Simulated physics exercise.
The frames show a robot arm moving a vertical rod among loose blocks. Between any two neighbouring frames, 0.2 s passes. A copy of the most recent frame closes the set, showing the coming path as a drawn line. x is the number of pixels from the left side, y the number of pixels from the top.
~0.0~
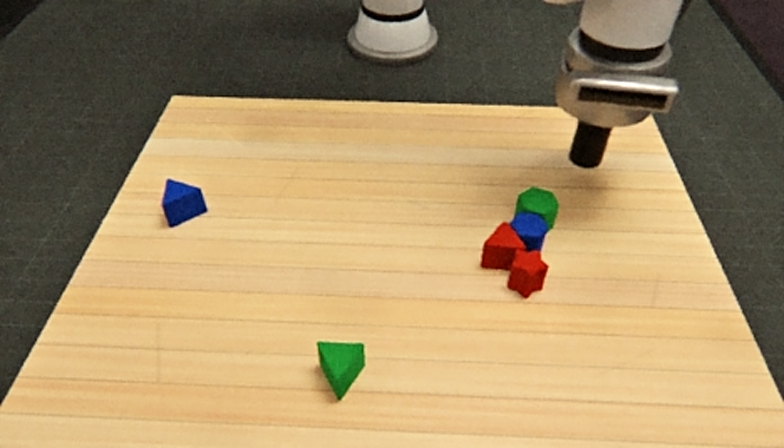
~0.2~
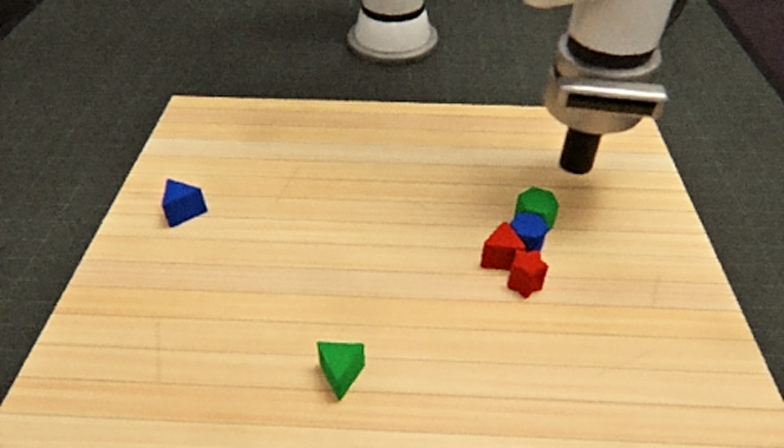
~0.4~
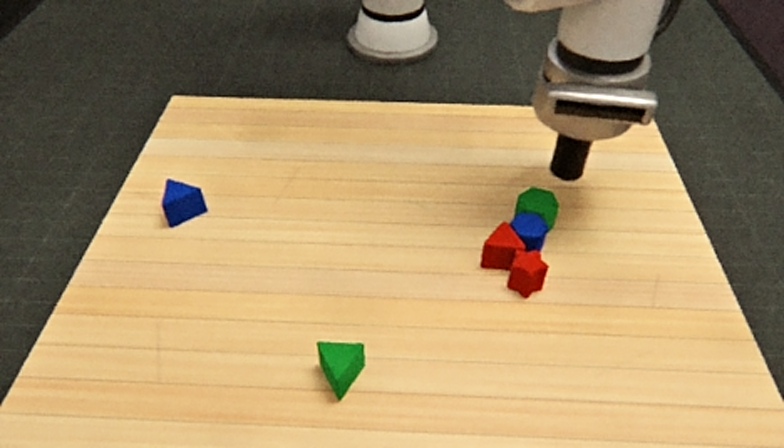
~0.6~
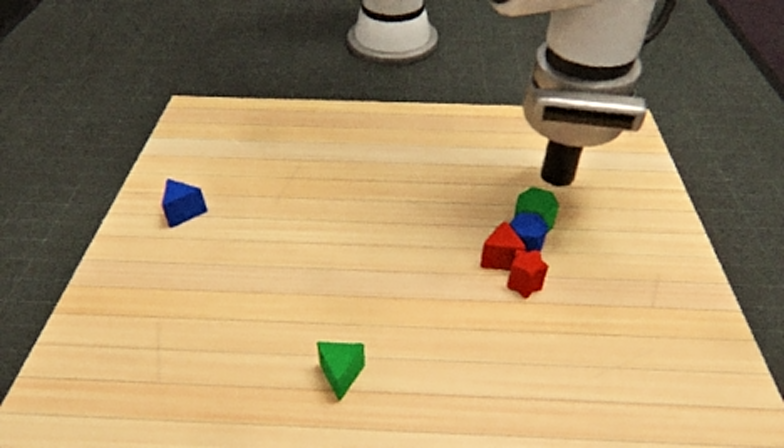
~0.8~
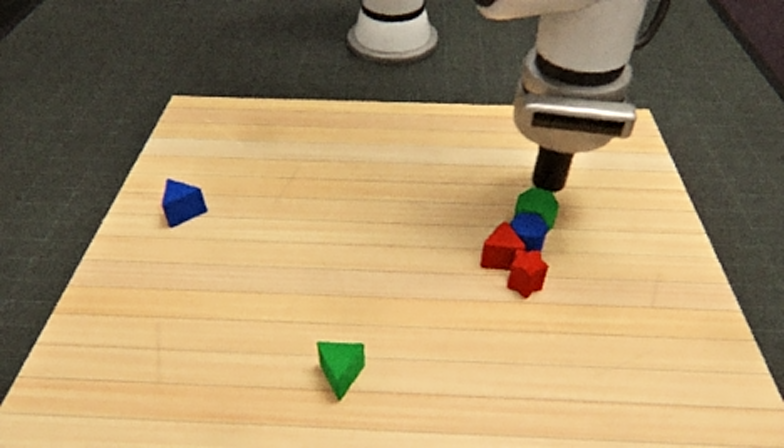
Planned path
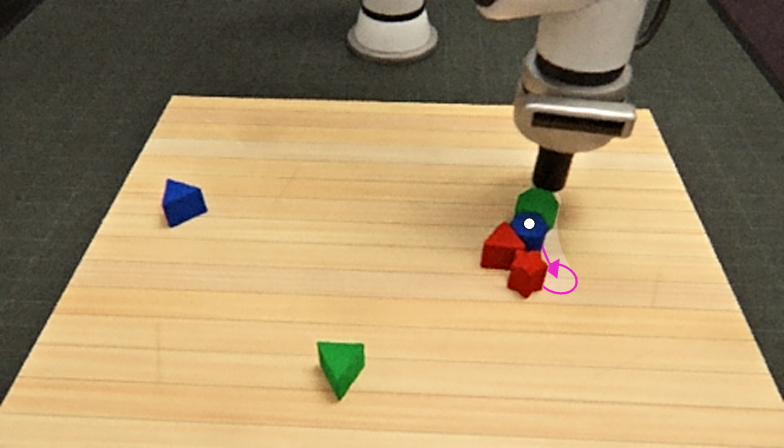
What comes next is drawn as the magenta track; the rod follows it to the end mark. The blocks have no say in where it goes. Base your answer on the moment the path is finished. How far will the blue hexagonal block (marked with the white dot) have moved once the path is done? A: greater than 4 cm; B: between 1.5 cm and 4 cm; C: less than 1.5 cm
Letter A.
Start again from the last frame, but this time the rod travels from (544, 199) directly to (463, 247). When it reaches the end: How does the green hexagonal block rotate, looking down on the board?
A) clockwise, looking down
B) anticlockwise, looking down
I'll go with B - anticlockwise, looking down.
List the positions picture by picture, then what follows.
In the first frame, lower end of the rod at (585, 159), tops of blocks, red triangular piece at (505, 236), blue hexagonal block at (529, 224), red star-shaped block at (530, 261), green hexagonal block at (539, 199).
In the second frame, rod at (575, 165), blocks as before.
In the third frame, rod at (566, 171), blocks as before.
In the fourth frame, rod at (557, 176), blocks as before.
In the fifth frame, rod at (548, 182), red triangular piece at (505, 236), blue hexagonal block at (529, 224), red star-shaped block at (530, 261), green hexagonal block at (539, 199).
The drawn path runs from (544, 199) by way of (539, 222) and (543, 249) to (557, 278); the dot is on the blue hexagonal block.
What follows on the original path. One third of the way, rod at (544, 206); red triangular piece at (491, 248), turned 15° clockwise; blue hexagonal block at (522, 245), turned 15° clockwise; red star-shaped block at (524, 274), turned 35° anticlockwise; green hexagonal block at (535, 222).
Two thirds of the way, rod at (548, 233); red triangular piece at (472, 258), turned 35° clockwise; blue hexagonal block at (504, 265), turned 40° clockwise; red star-shaped block at (516, 292), turned 90° anticlockwise; green hexagonal block at (531, 248), turned 20° clockwise.
At the end, rod at (562, 262); red triangular piece at (468, 259), turned 55° clockwise; blue hexagonal block at (495, 277), turned 70° clockwise; red star-shaped block at (514, 302), turned 105° anticlockwise; green hexagonal block at (534, 274), turned 55° clockwise.
